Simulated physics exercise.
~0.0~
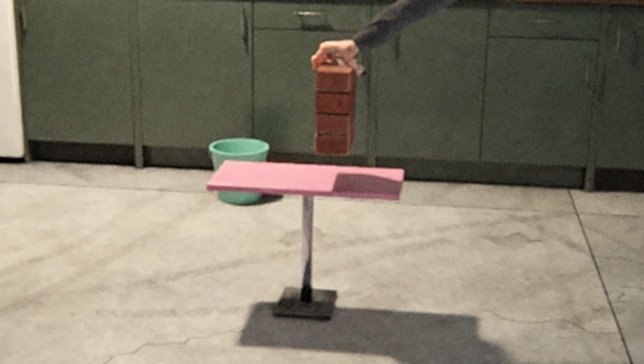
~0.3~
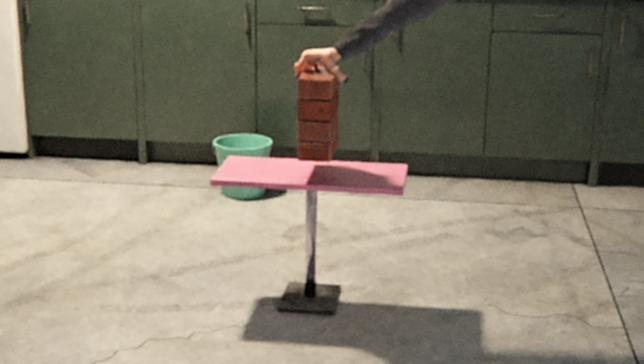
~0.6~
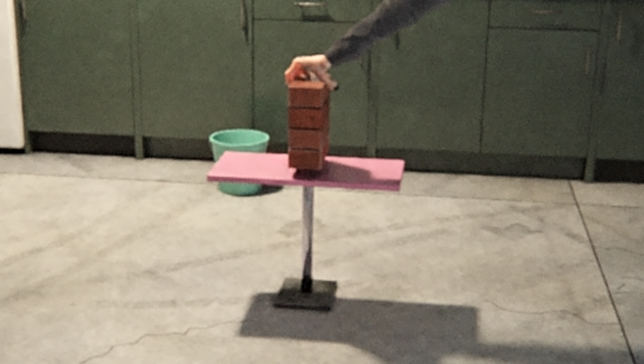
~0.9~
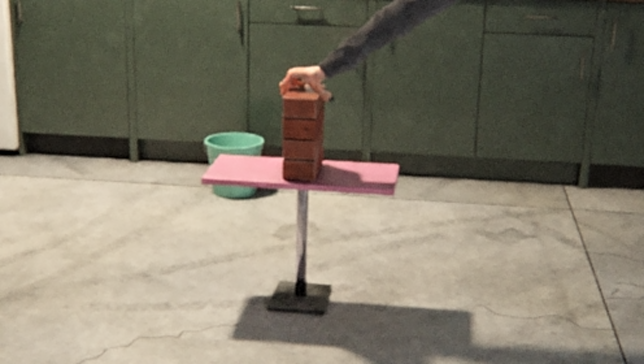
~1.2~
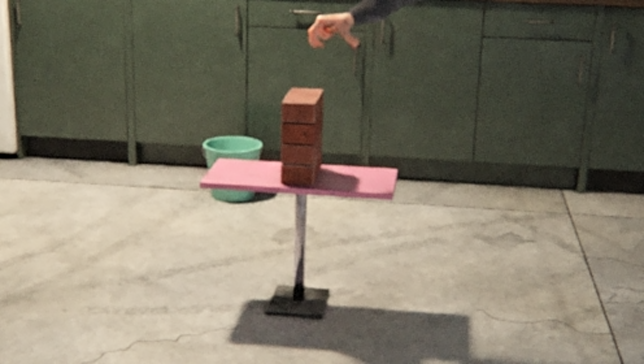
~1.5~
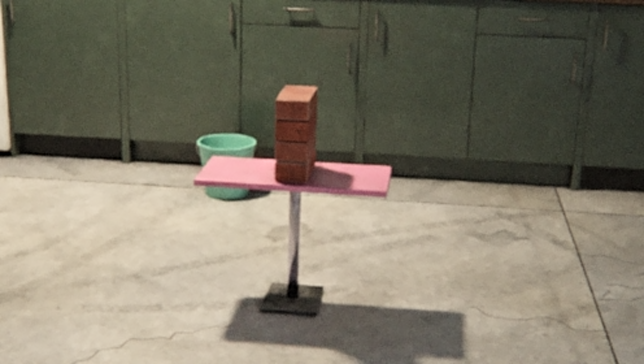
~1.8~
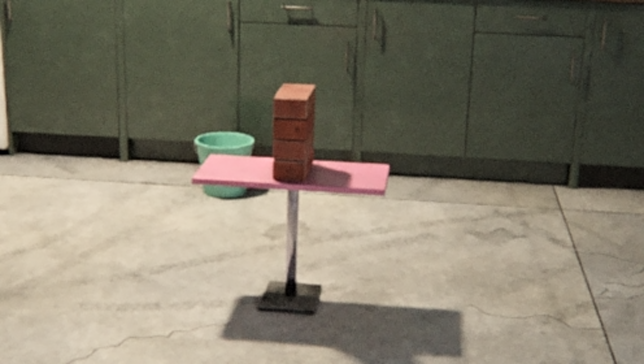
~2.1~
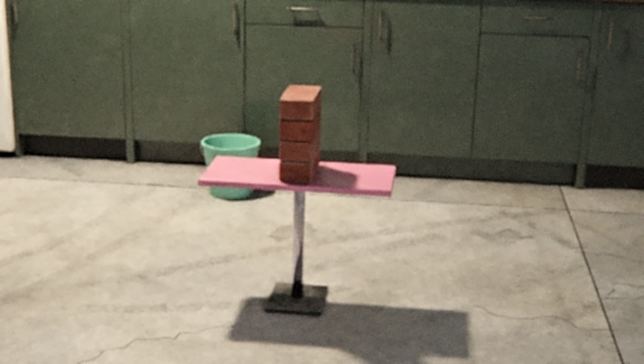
A hand at the end of a dark grey sleeve holds a stack of four red-brown bricks above a pink-topped stand, seen from a slightly raised, gently swaying camera. The stand's slim metal post rises from a dark square base on a pale concrete floor, with a teal tub behind it to the left and green cabinets across the back. The hand moves the bricks left and lowers them onto the middle of the pink top. It then lets go and withdraws upward out of view. The bricks stay upright, and the stand remains steady and flat on its base.
